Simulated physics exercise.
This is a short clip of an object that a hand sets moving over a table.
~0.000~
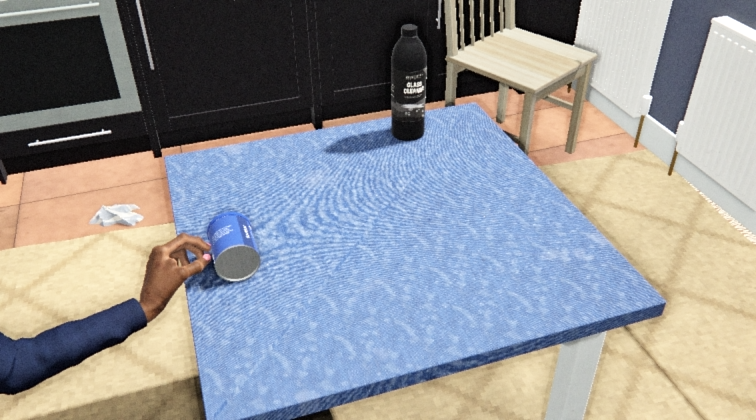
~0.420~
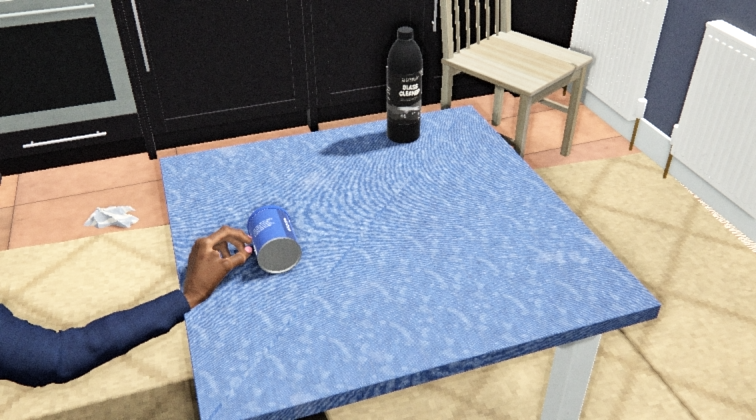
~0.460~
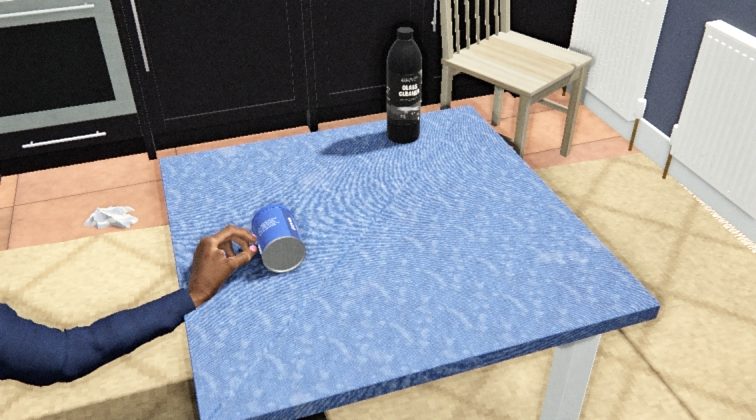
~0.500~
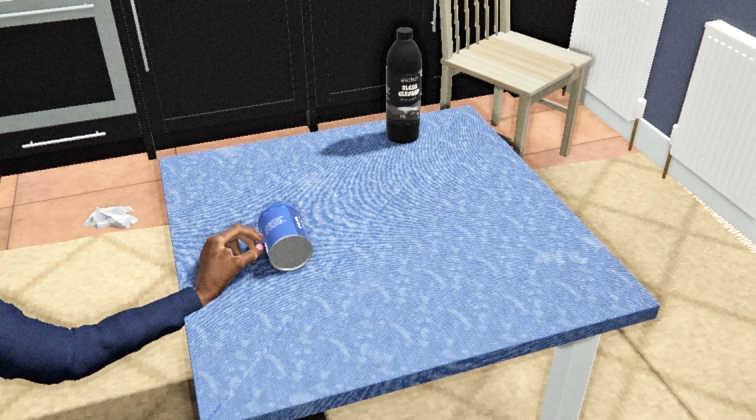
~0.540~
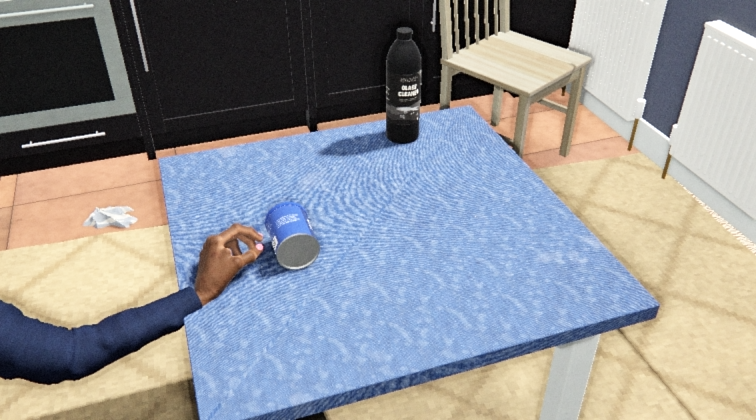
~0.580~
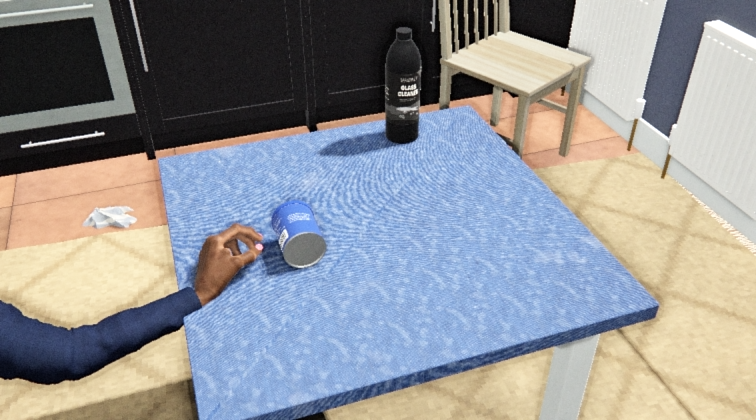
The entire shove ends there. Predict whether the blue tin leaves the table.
Spared a fall.
After 0.68 s, blue tin shifted about its own width near (314, 231).
After 0.88 s, blue tin shifted about its own width near (334, 227).
In the end (1.5 s), moved from the start, blue tin. At the end, from the last picture's camera, blue tin near (343, 225).
